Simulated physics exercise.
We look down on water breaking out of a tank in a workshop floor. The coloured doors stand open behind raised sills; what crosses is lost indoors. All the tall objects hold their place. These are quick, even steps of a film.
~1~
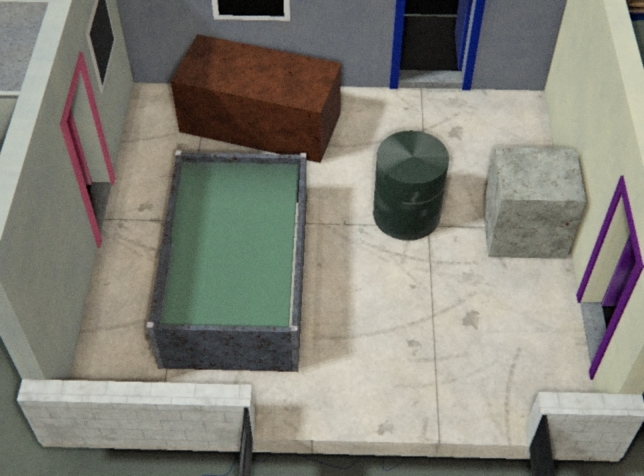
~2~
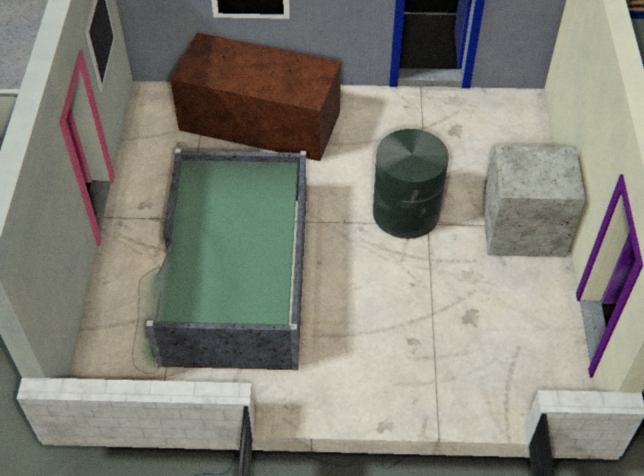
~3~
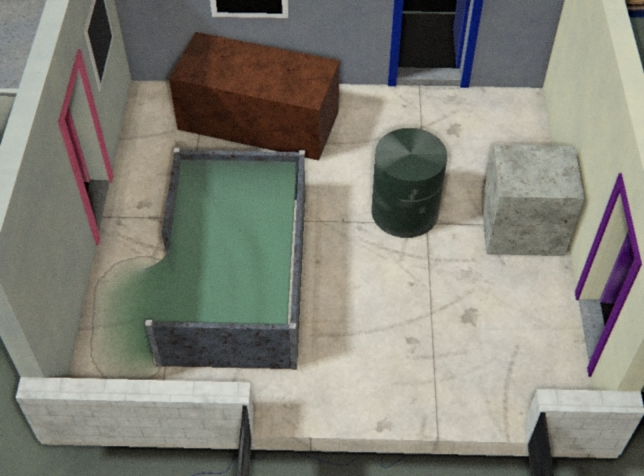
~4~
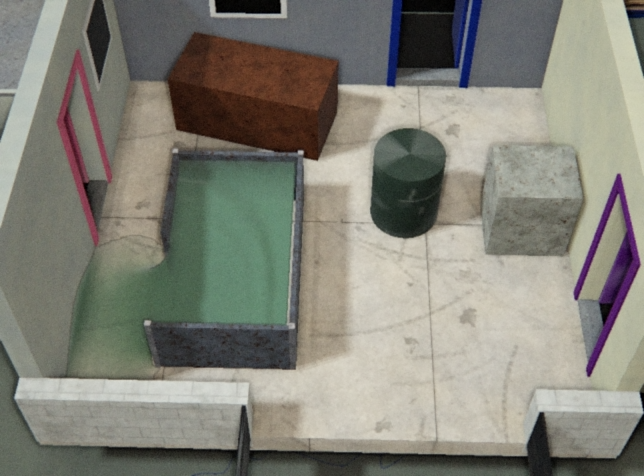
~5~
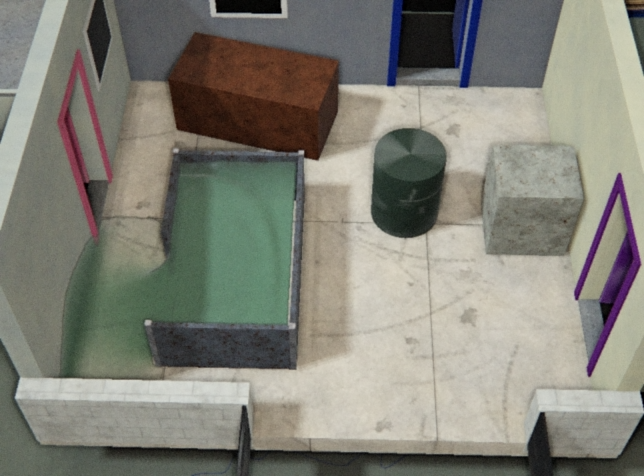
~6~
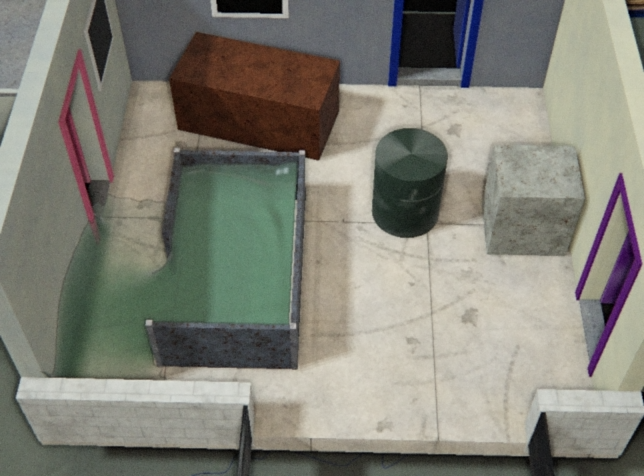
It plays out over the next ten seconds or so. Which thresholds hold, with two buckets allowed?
In the end: The purple door floods; the blue door holds within the limit; the pink door floods.
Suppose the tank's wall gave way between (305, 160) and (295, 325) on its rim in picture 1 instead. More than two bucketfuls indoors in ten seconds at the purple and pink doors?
The purple one is over, the pink one stays under.
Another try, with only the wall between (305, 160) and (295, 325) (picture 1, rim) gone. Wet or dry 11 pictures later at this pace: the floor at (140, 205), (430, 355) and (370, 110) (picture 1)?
One after the other: Not flooded, wet, awash.
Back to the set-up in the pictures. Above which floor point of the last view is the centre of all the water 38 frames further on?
I would point to (252, 247).
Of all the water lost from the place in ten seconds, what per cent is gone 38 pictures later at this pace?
Close to 60 %.
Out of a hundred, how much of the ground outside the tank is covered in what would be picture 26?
Roughly 60 per cent.
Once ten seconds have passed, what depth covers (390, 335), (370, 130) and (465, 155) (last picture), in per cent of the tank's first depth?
In turn 6, 4 and 8 in a hundred.
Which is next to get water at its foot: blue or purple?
It is the door marked purple.
A moment on, water covers 25 % of the floor; the purple door not reached, the blue door not reached, the pink door under two buckets in.
Next, water covers 40 % of the floor; the purple door not reached, the blue door not reached, the pink door under two buckets in.
Then, water covers 60 % of the floor; the purple door over two buckets in, the blue door not reached, the pink door over two buckets in.
Later, water covers 90 % of the floor; the purple door over two buckets in, the blue door wet at the sill, nothing in, the pink door far over two buckets in.
In the end, water covers 100 % of the floor; the purple door far over two buckets in, the blue door wet at the sill, nothing in, the pink door far over two buckets in.
